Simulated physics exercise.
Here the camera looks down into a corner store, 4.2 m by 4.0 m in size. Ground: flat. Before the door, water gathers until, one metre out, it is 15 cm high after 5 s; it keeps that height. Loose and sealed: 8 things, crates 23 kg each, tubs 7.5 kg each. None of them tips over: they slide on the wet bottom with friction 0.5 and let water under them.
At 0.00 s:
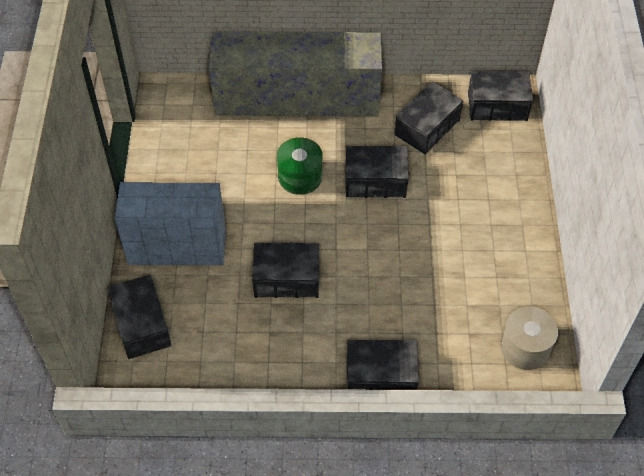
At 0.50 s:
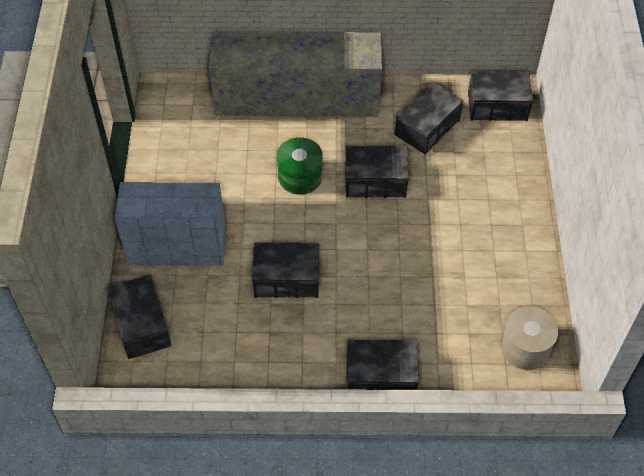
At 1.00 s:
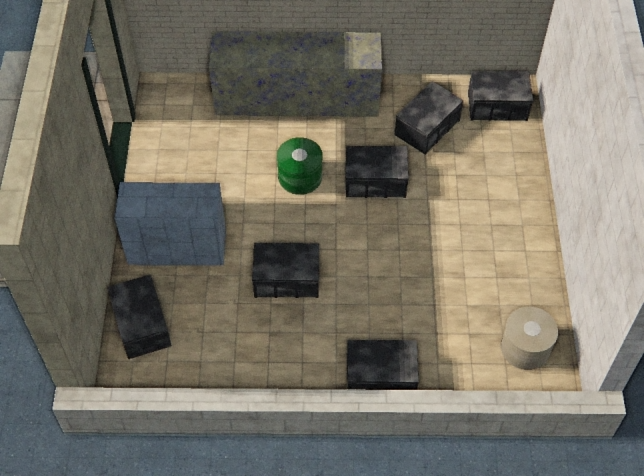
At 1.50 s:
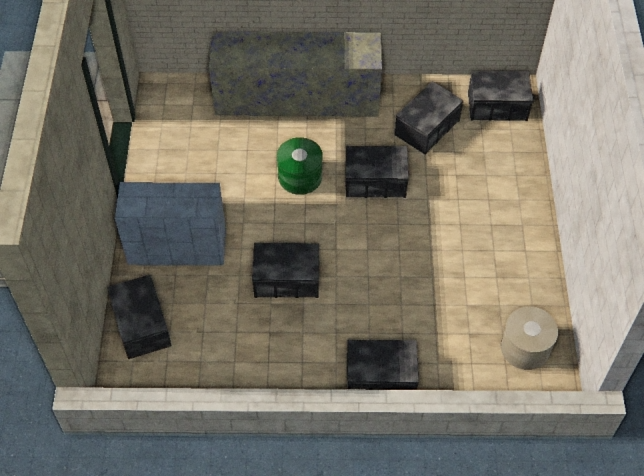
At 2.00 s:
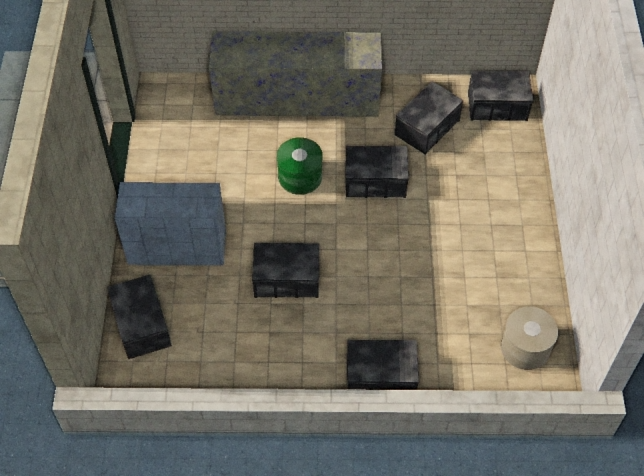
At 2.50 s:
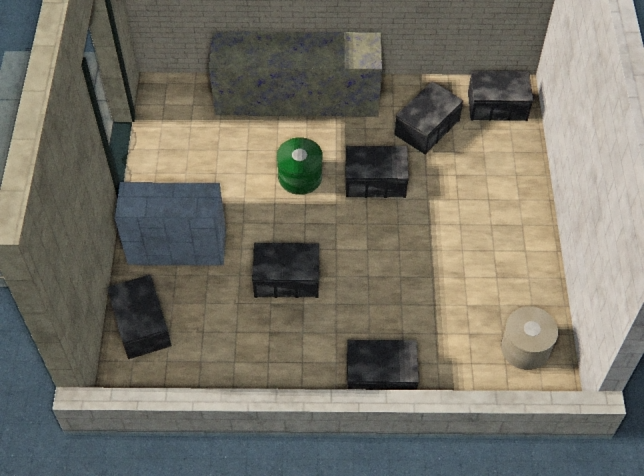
In this clip, the ground outside a small walled room turns from grey to blue as water spreads around it, while the dark crates, green tub and pale tub inside stay still on the tiled floor.
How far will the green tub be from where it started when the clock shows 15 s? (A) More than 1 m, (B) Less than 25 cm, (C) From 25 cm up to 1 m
More than 1 m (A).
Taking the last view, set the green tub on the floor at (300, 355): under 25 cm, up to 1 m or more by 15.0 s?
Short answer, it keeps close to its start.
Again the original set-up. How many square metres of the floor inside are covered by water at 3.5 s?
Wet area: Approx. 1.0 m2.
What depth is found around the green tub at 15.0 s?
Close to 9 centimetres.
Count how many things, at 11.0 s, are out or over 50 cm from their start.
1.
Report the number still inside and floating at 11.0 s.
Count: 1.
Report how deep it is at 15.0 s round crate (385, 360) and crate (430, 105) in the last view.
About 6 and 9 cm.
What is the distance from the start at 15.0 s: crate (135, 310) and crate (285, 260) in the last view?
0 cm and 0 cm respectively.
After 3.5 s the green tub is near (300, 155), 0.0 m from its start, aground; 0 afloat.
After 6.8 s the green tub is near (323, 157), 0.2 m from its start, aground; 0 afloat.
After 11.0 s the green tub is near (406, 258), 1.5 m from its start, aground; 1 afloat.
After 15.0 s the green tub is near (548, 296), 2.7 m from its start, afloat; 2 afloat.
